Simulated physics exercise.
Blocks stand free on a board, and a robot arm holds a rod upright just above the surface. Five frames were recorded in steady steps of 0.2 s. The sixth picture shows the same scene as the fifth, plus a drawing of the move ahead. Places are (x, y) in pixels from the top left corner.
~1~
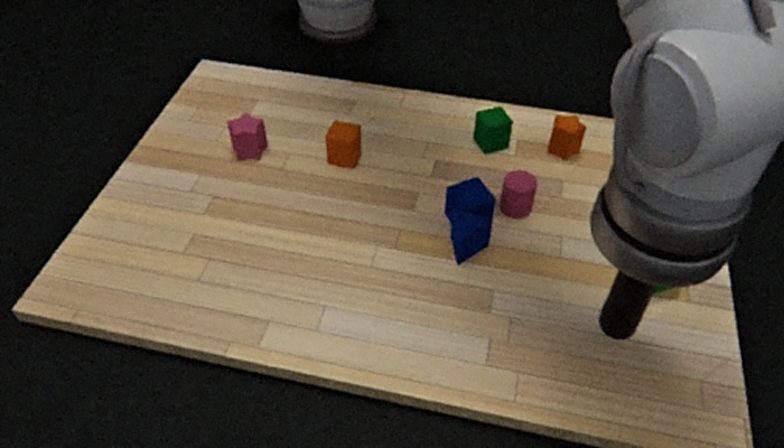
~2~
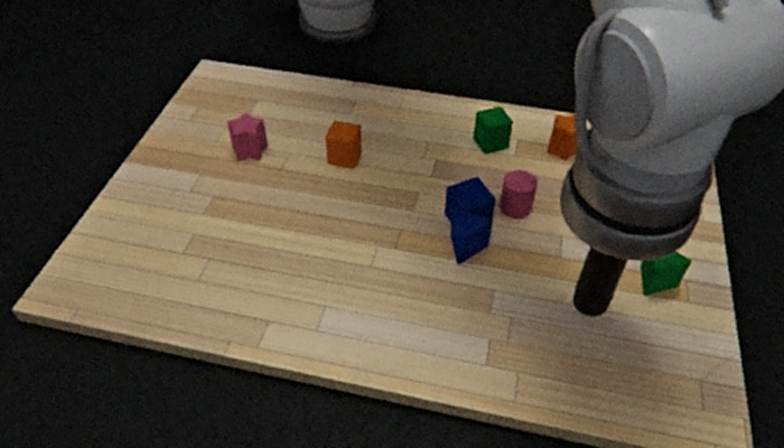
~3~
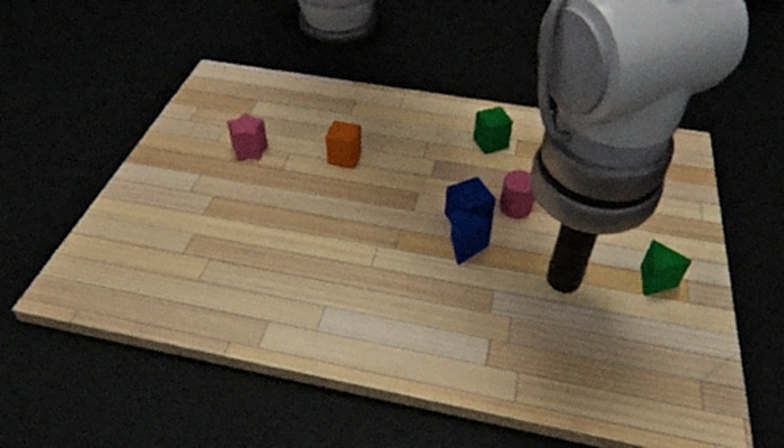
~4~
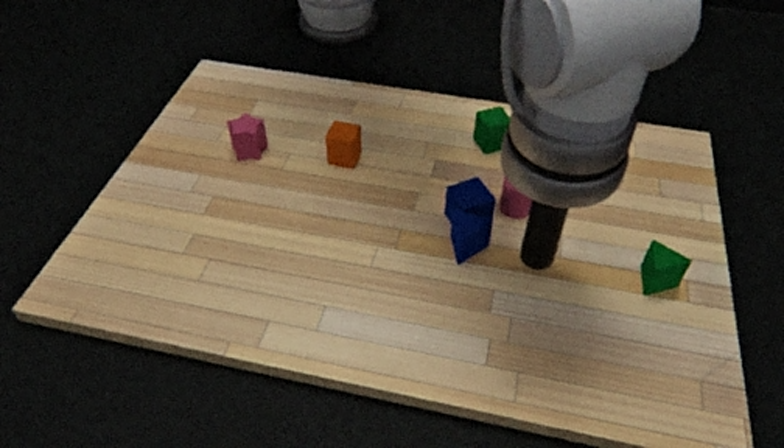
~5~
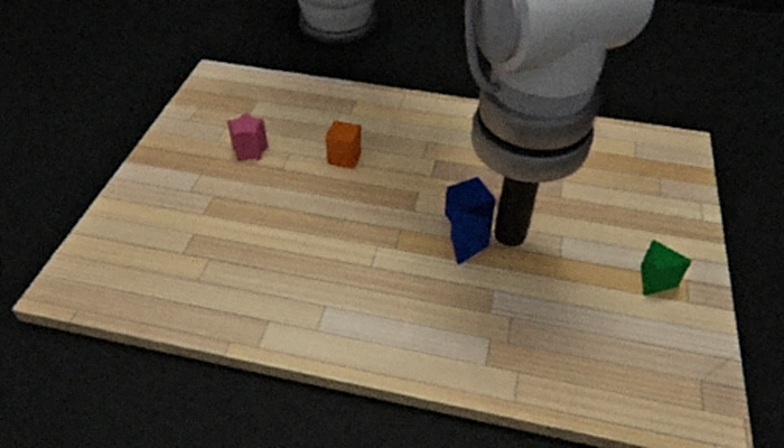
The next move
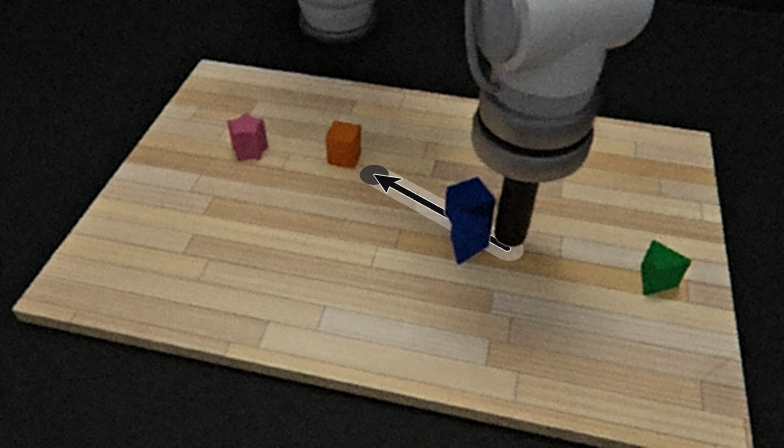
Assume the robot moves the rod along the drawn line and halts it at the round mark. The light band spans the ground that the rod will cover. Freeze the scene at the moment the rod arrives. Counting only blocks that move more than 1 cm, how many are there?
I'd say two blocks get shifted by more than about 1 cm.
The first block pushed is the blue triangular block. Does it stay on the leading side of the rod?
At the end of the path, the rod has already lost the blue triangular block, which lies beside or behind it.
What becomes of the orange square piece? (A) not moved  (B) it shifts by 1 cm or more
A.
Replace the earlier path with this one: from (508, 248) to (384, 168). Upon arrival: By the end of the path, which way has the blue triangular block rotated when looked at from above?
Looking down, my answer is that the blue triangular block rotates anticlockwise.
Path on the board, from (508, 248) to (374, 175).
On the path given first. One third of the way, rod at (461, 209); blue triangular block at (450, 217), turned 85° anticlockwise; blue square piece at (443, 174).
Two thirds of the way, rod at (416, 184); blue triangular block at (449, 216), turned 90° anticlockwise; blue square piece at (407, 148), turned 25° clockwise.
At the end, rod at (374, 162); orange square piece in place; blue triangular block at (449, 216), turned 90° anticlockwise; blue square piece at (395, 132), turned 60° clockwise.
